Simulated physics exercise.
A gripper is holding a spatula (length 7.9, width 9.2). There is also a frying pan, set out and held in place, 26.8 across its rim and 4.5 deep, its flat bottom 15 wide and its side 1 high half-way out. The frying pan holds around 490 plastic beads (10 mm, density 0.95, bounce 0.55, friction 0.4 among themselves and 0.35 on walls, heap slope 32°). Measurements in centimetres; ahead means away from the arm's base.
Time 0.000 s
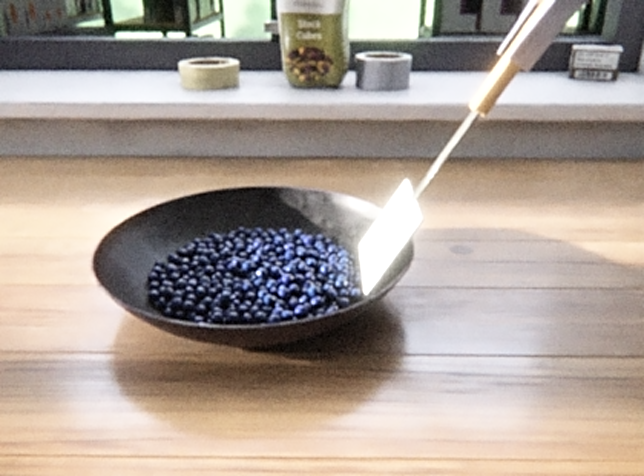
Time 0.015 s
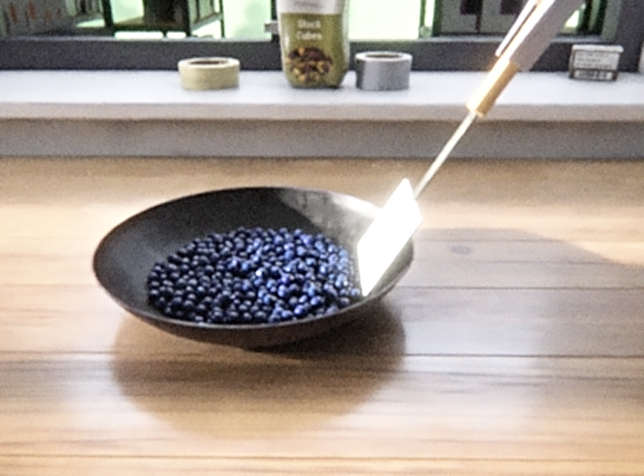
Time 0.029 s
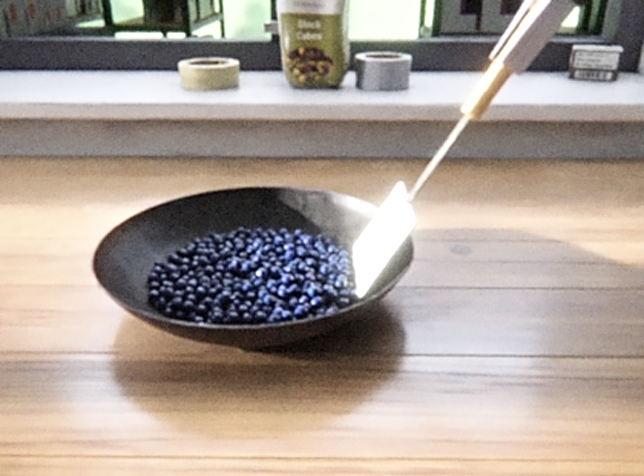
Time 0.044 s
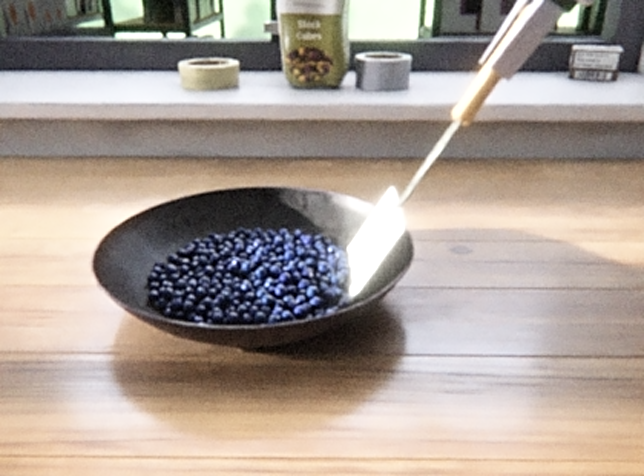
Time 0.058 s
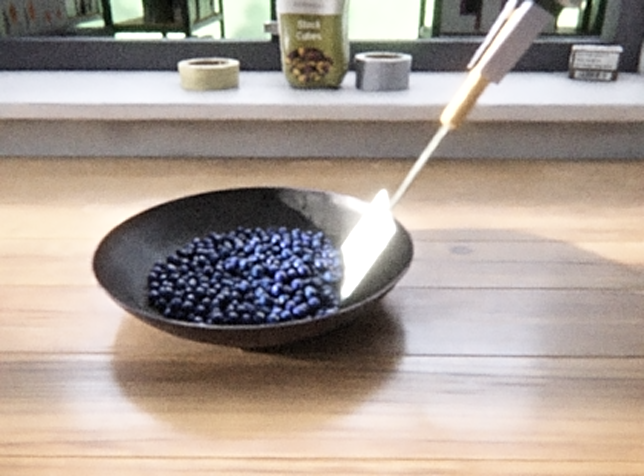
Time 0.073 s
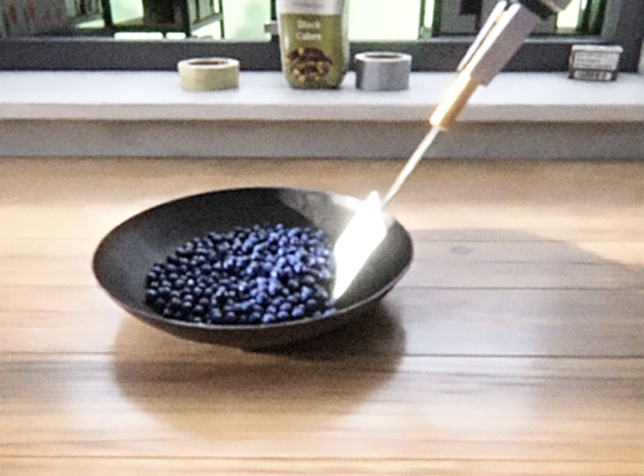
A spatula held by a gripper started at the right side of a dark pan of blue beads, then slid slowly a short way left, nudging the nearest beads slightly.
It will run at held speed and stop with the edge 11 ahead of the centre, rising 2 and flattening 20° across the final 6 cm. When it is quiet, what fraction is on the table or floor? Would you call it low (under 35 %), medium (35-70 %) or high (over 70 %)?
I would call it low.
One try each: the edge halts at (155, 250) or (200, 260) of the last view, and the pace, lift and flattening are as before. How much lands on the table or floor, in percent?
Some 5 and 0 per cent.
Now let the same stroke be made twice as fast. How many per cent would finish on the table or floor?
Then around 40 percent would finish on the table or floor.
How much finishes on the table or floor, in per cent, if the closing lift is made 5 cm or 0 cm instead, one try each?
Try one gives about 15 in a hundred, try two about 30 in a hundred.
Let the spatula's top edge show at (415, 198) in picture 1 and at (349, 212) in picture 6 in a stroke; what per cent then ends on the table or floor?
About 40 per cent.
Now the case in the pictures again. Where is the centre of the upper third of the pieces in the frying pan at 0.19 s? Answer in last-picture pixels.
It is centred near (222, 265).
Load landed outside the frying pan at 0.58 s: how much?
It works out to about 25 in a hundred.
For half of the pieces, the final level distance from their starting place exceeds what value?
About 4 cm.
After 0.19 s, sloping 59°, highest piece 6 above the table; 486 in the frying pan, 2 on the blade or in flight.
After 0.32 s, sloping 54°, highest piece 5 above the table; 486 in the frying pan, 2 on the table or floor.
After 0.58 s, sloping 39°, highest piece 6 above the table; 362 in the frying pan, 123 on the table or floor, 3 on the blade or in flight.
After 1.63 s, sloping 39°, highest piece 3 above the table; 361 in the frying pan, 127 on the table or floor.
In the end, 361 in the frying pan, 127 on the table or floor. That is 26 % on the table or floor.
